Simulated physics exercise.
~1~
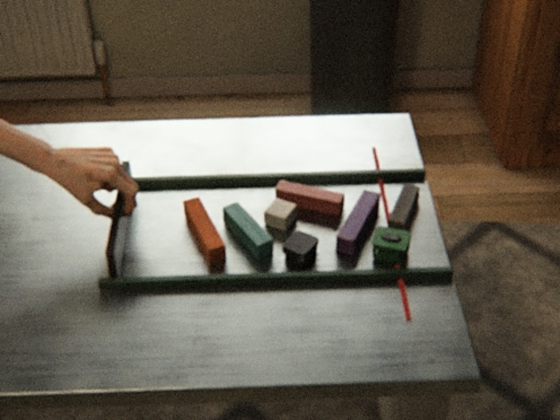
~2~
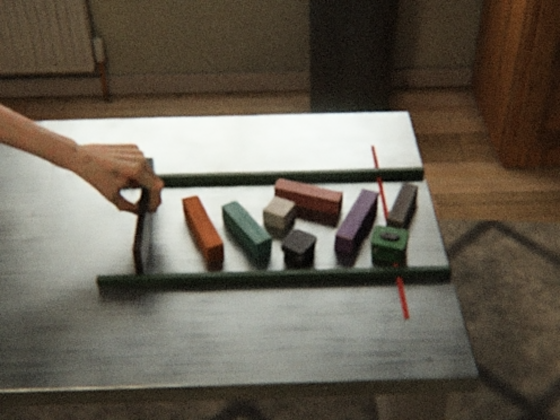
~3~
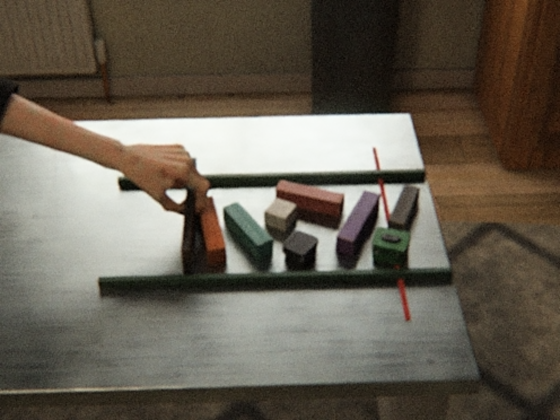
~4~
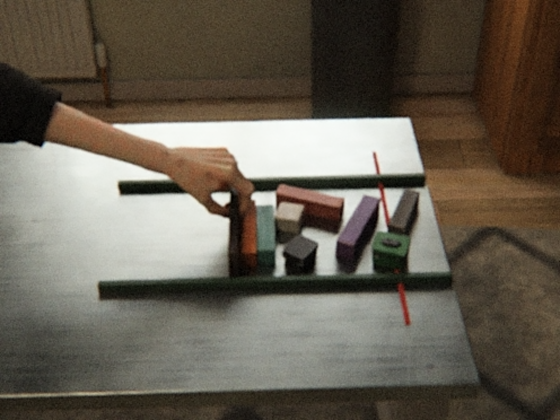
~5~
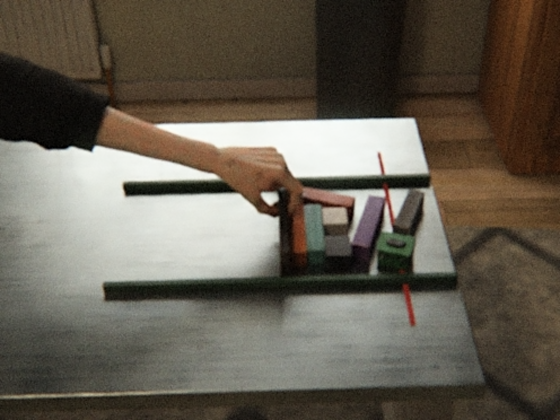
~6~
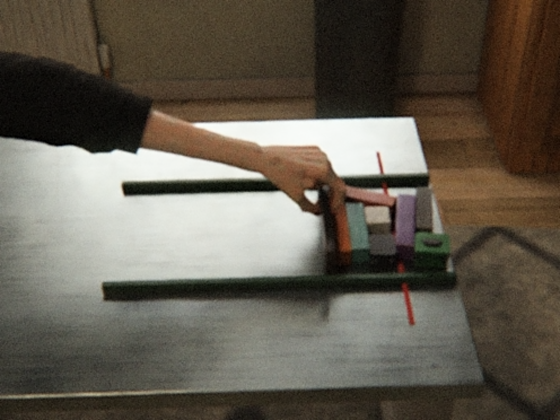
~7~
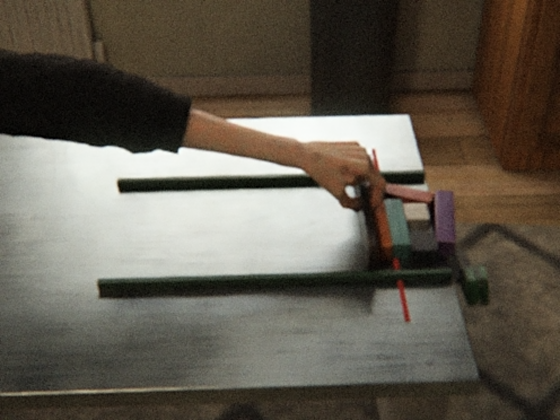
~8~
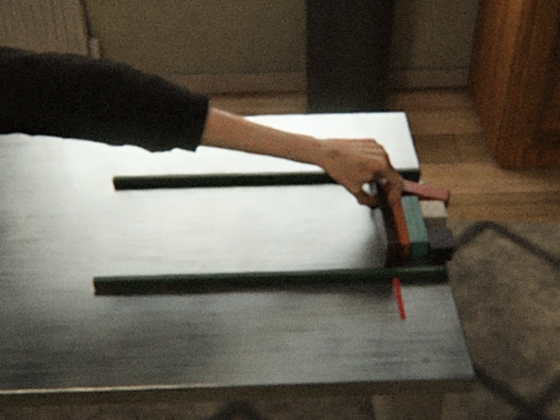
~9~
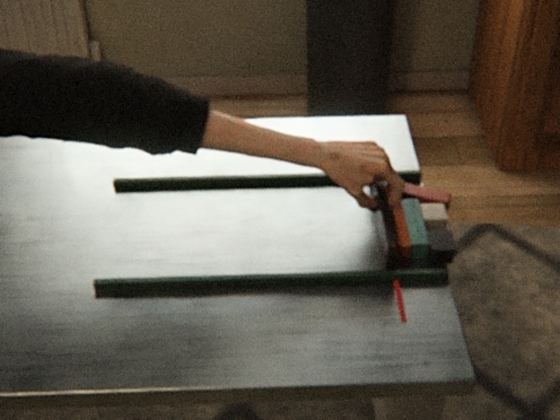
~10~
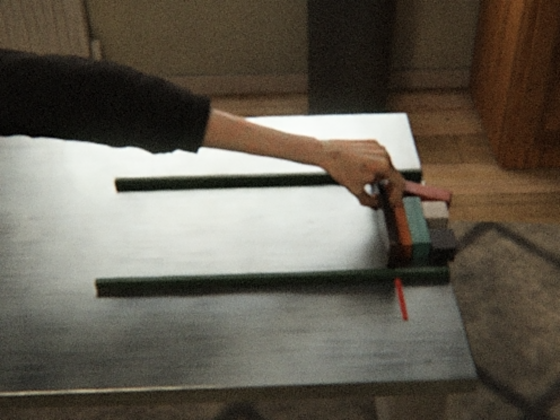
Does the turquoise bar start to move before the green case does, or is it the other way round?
The turquoise bar starts to move first, pushed along with the orange stick while the green case is still at rest. The green case only starts moving later, as the gathered blocks are pushed toward the table's edge.
